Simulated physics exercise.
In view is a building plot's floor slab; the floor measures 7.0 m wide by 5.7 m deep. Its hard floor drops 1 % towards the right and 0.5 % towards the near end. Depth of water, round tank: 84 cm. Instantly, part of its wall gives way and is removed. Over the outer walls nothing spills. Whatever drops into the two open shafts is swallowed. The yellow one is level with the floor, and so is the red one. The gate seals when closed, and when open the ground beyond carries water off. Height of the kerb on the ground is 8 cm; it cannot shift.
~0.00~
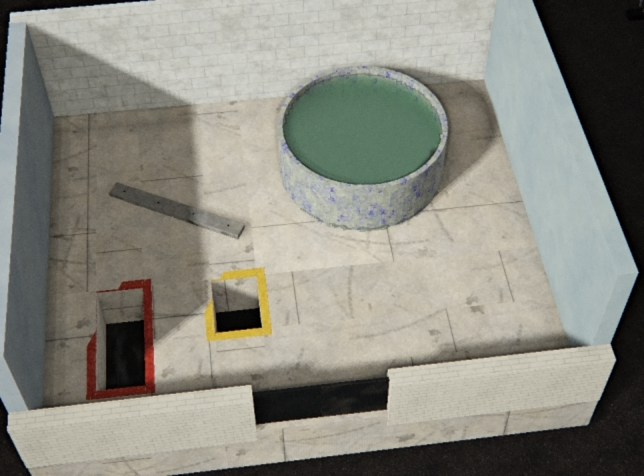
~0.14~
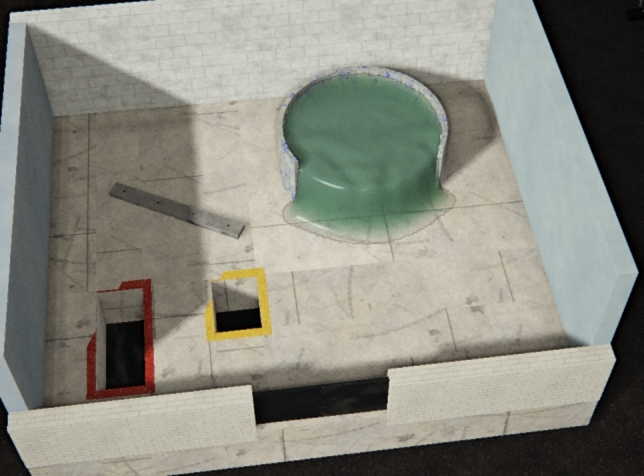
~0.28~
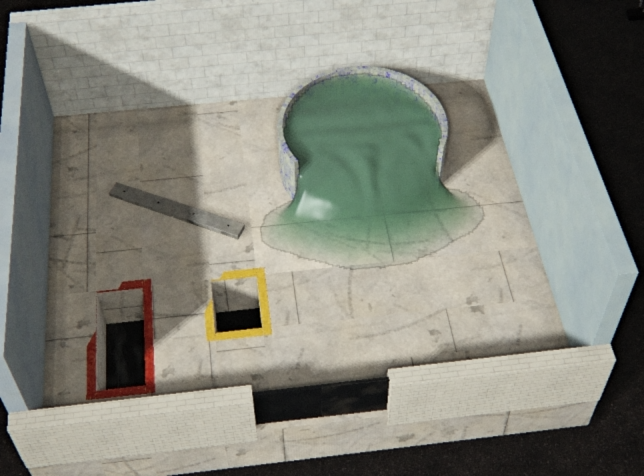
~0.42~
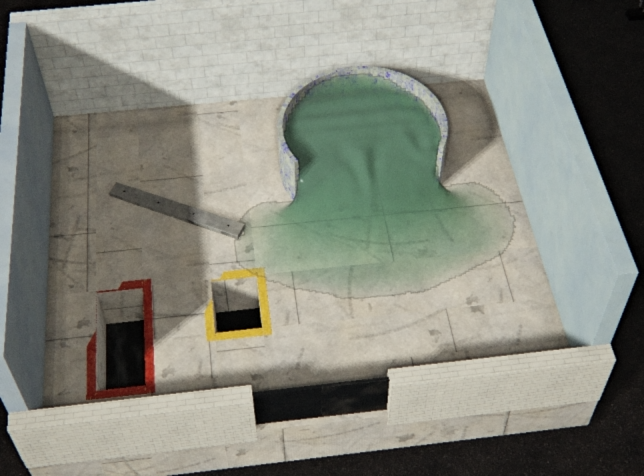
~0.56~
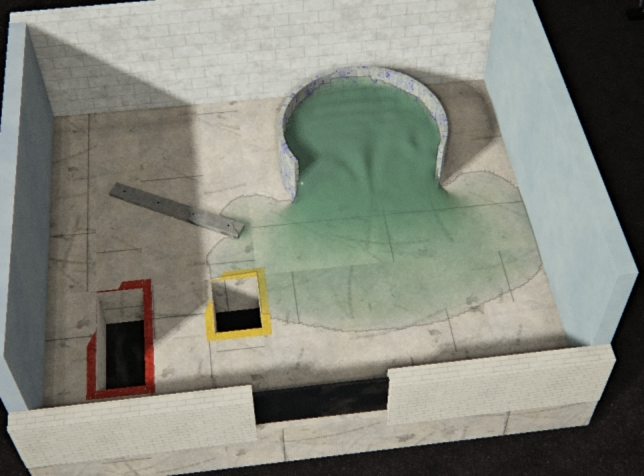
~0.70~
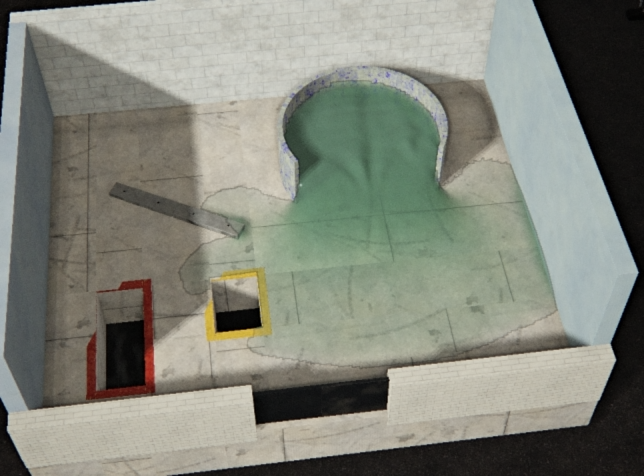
The clip opens on a walled floor slab with a round tank of still green water, a grey strip, and red- and yellow-edged openings. The tank's near wall gives way and water pours out, fanning across the floor towards the near end, spreading around the yellow-edged opening and to the right wall.
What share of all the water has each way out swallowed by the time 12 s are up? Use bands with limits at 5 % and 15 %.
Gate opening: Not even 5 %; yellow pit: Over 15 %; red pit: Over 15 %.
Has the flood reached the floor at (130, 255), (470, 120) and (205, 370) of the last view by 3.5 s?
Going through the three points: Not yet touched, then awash, then awash.
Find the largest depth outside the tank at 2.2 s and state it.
Max depth: About 50 centimetres.
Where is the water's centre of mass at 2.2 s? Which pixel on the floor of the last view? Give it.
About (390, 283).
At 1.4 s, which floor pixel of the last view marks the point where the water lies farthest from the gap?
That's around (157, 424) in the last picture.
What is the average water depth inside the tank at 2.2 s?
Roughly 22 centimetres.
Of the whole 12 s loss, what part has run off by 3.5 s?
Something like 30 per cent of it.
After 1.4 s water covers 45 % of the floor and is deepest (56 cm) near (569, 378); gone so far, the gate opening 0 %, the yellow pit 4 %, the red pit 0 %.
After 2.2 s water covers 50 % of the floor and is deepest (50 cm) near (529, 383); gone so far, the gate opening 0 %, the yellow pit 7 %, the red pit 1 %.
After 3.5 s water covers 60 % of the floor and is deepest (26 cm) near (569, 378); gone so far, the gate opening 0 %, the yellow pit 9 %, the red pit 5 %.
After 7.0 s water covers 95 % of the floor and is deepest (18 cm) near (403, 99); gone so far, the gate opening 0 %, the yellow pit 18 %, the red pit 17 %.
After 12.0 s water covers 95 % of the floor and is deepest (12 cm) near (562, 355); gone so far, the gate opening 0 %, the yellow pit 23 %, the red pit 24 %.
